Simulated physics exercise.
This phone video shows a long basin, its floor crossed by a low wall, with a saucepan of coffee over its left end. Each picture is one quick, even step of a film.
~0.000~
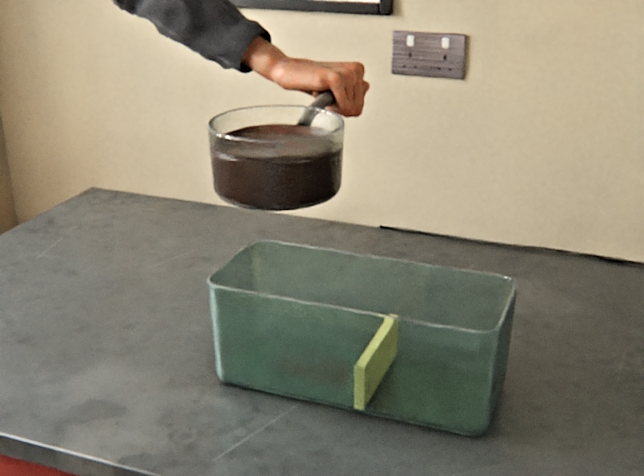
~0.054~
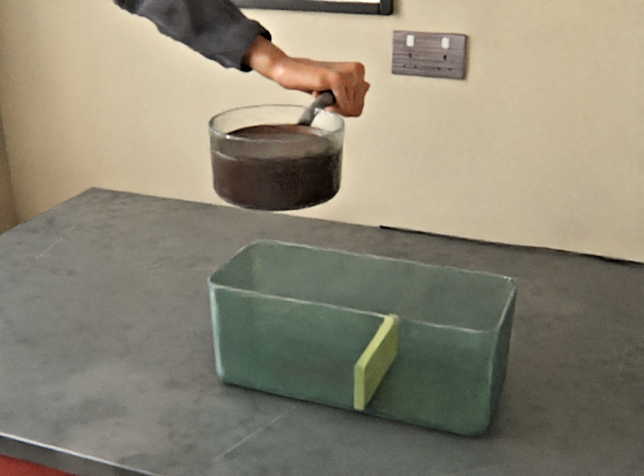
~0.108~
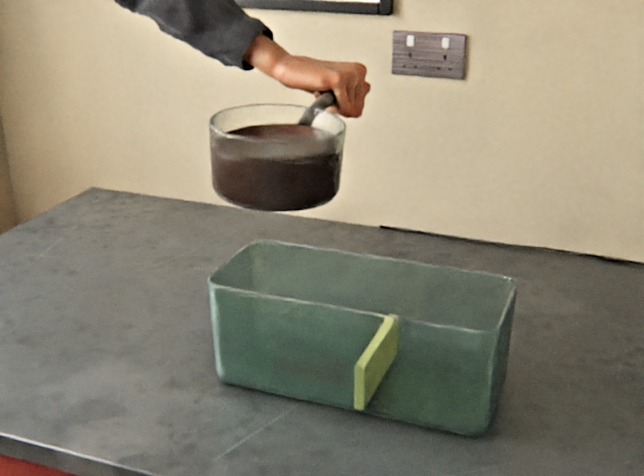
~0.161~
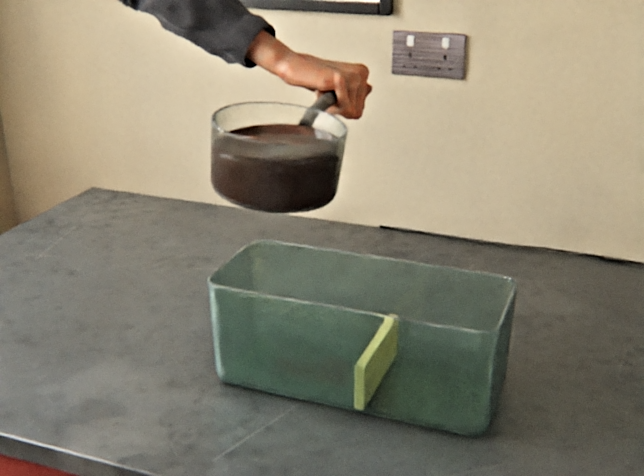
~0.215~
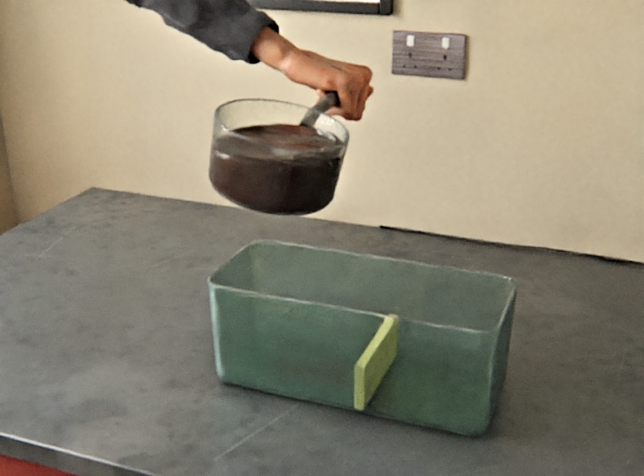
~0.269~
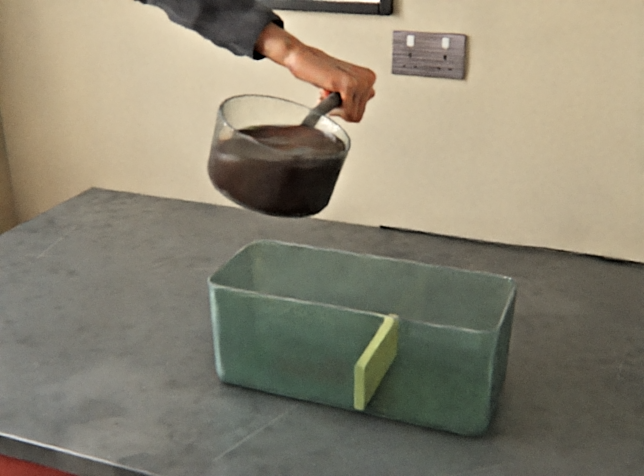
A hand slowly tilts a clear saucepan of dark coffee rightward above a green basin.
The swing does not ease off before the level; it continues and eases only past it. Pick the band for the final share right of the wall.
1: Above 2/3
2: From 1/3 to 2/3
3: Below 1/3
Option 2: From 1/3 to 2/3.
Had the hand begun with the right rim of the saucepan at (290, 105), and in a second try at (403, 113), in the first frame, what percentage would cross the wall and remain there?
It comes to about 5 %, followed by about 90 %.
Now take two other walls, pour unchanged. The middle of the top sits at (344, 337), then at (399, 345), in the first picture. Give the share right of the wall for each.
The first position gives around 85 percent, the second around 35 percent.
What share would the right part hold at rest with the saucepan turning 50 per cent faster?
Roughly 45 %.
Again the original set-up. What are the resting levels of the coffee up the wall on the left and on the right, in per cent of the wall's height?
Left: 30 %. Right: 50 %.
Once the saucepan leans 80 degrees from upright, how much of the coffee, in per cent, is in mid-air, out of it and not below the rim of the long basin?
It comes to around 35 per cent.
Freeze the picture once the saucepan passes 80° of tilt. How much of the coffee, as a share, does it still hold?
My estimate is close to 45 percent remaining.
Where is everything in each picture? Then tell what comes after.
In the first frame, it leans 0°; its right rim is at (339, 130); the coffee meets the walls at (222, 133) and (338, 146); the long basin's rim runs from (230, 261) to (508, 306); the wall's top is at (378, 340).
In the second frame, it leans 1°; its right rim is at (339, 131); the coffee meets the walls at (223, 134) and (339, 147).
In the third frame, it leans 3°; its right rim is at (340, 134); the coffee meets the walls at (222, 133) and (339, 147).
In the fourth frame, it leans 7°; its right rim is at (342, 139); the coffee meets the walls at (223, 132) and (340, 148).
In the fifth frame, it leans 12°; its right rim is at (344, 145); the coffee meets the walls at (224, 133) and (342, 149).
In the sixth frame, it leans 18°; its right rim is at (345, 153); the coffee meets the walls at (223, 134) and (345, 150).
After 0.65 s the tilt is 80° and 46 per cent is still to pour, 2 is left of the wall and 16 right of it.
After 0.93 s the tilt is 112° and 6 per cent is still to pour, 27 is left of the wall and 60 right of it.
After 1.22 s the tilt is 115° and 0 per cent is still to pour, 39 is left of the wall and 60 right of it.
After 1.54 s the tilt is 115° and 0 per cent is still to pour, 39 is left of the wall and 60 right of it.
In the end 39 per cent lies left of the wall, 60 right of it and 0 outside.
